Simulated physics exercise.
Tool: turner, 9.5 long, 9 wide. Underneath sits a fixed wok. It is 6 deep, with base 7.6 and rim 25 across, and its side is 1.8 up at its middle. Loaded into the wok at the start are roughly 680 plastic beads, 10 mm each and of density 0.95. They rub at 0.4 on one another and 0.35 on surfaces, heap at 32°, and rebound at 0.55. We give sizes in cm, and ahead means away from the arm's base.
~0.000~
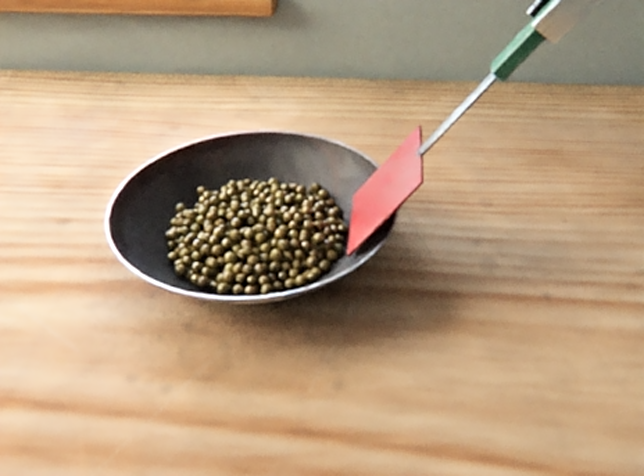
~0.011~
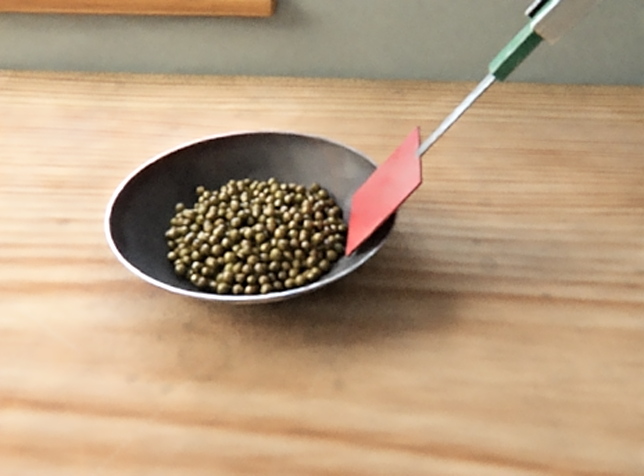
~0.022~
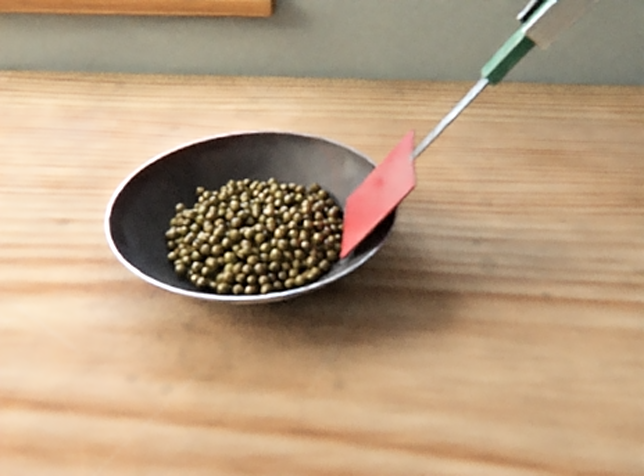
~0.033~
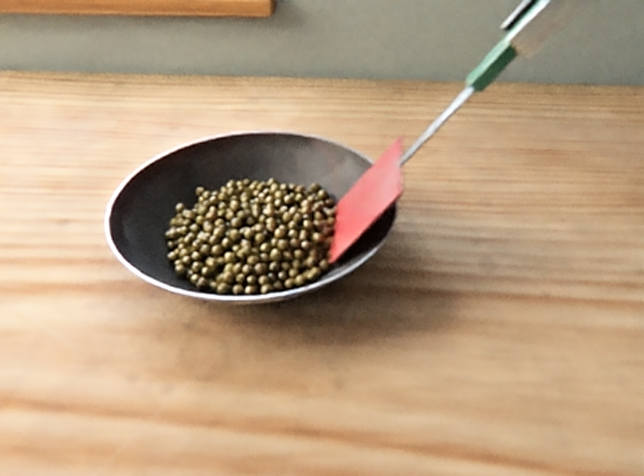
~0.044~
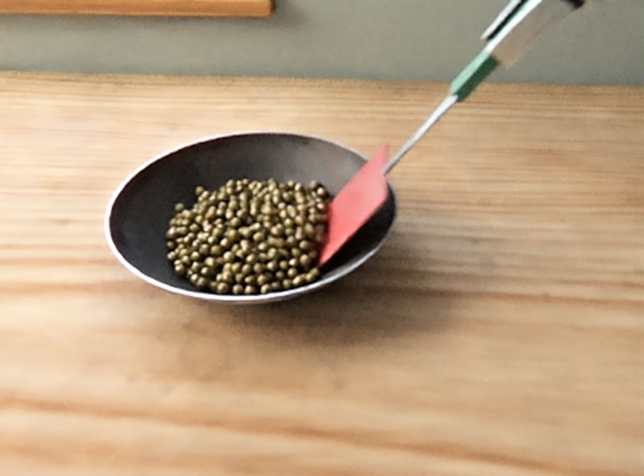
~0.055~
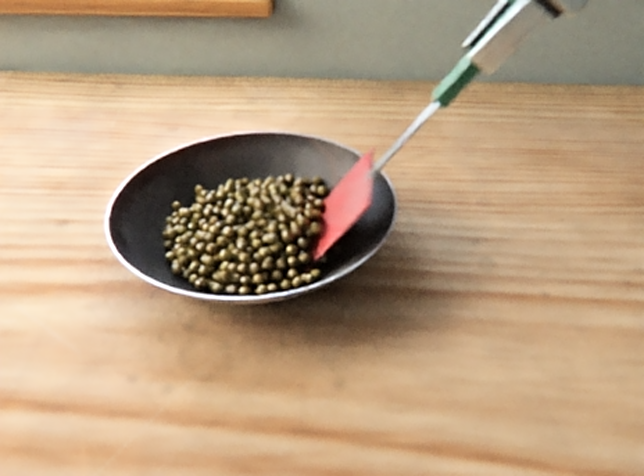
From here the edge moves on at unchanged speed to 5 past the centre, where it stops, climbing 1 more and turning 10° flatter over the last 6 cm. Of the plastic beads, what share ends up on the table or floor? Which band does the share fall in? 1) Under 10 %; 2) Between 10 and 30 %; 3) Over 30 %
Option 2: Between 10 and 30 %.
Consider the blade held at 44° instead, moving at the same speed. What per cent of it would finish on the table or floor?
10 %.
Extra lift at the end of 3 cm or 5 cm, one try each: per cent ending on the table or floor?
Result, in order: Approx. 30 % and 25 %.
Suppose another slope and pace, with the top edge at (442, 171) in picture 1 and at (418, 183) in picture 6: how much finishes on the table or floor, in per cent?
Around 0 per cent finishes there.
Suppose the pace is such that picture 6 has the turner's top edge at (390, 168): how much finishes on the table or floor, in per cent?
I'd say around 5 per cent.
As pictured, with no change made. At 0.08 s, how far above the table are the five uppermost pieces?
They are some 8 cm up.
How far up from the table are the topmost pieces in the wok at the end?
Some 7.0 cm above the table.
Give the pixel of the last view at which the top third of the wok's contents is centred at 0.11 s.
I'd put it close to (229, 214).
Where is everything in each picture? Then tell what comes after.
In the first picture, turner top edge at (421, 152), sloping 54°; upper third of the load around (259, 224), from x 170 to 345, top at y 185; 677 in the wok.
In the second picture, turner top edge at (420, 153), sloping 54°; upper third of the load around (259, 224), from x 170 to 345, top at y 185.
In the third picture, turner top edge at (414, 156), sloping 54°; upper third of the load around (259, 224), from x 170 to 340, top at y 185.
In the fourth picture, turner top edge at (402, 162), sloping 54°; upper third of the load around (259, 225), from x 170 to 340, top at y 185.
In the fifth picture, turner top edge at (386, 169), sloping 54°; upper third of the load around (261, 222), from x 170 to 340, top at y 185.
In the sixth picture, turner top edge at (371, 175), sloping 54°; upper third of the load around (258, 220), from x 170 to 340, top at y 180; 677 in the wok.
After 0.08 s, sloping 54°, highest piece 8 above the table; 677 in the wok.
After 0.11 s, sloping 50°, highest piece 11 above the table; 677 in the wok.
After 0.32 s, sloping 44°, highest piece 8 above the table; 550 in the wok, 84 on the table or floor, 43 on the blade or in flight.
After 1.37 s, sloping 44°, highest piece 7 above the table; 548 in the wok, 129 on the table or floor.
At rest, 548 in the wok, 129 on the table or floor. That is 19 % on the table or floor.
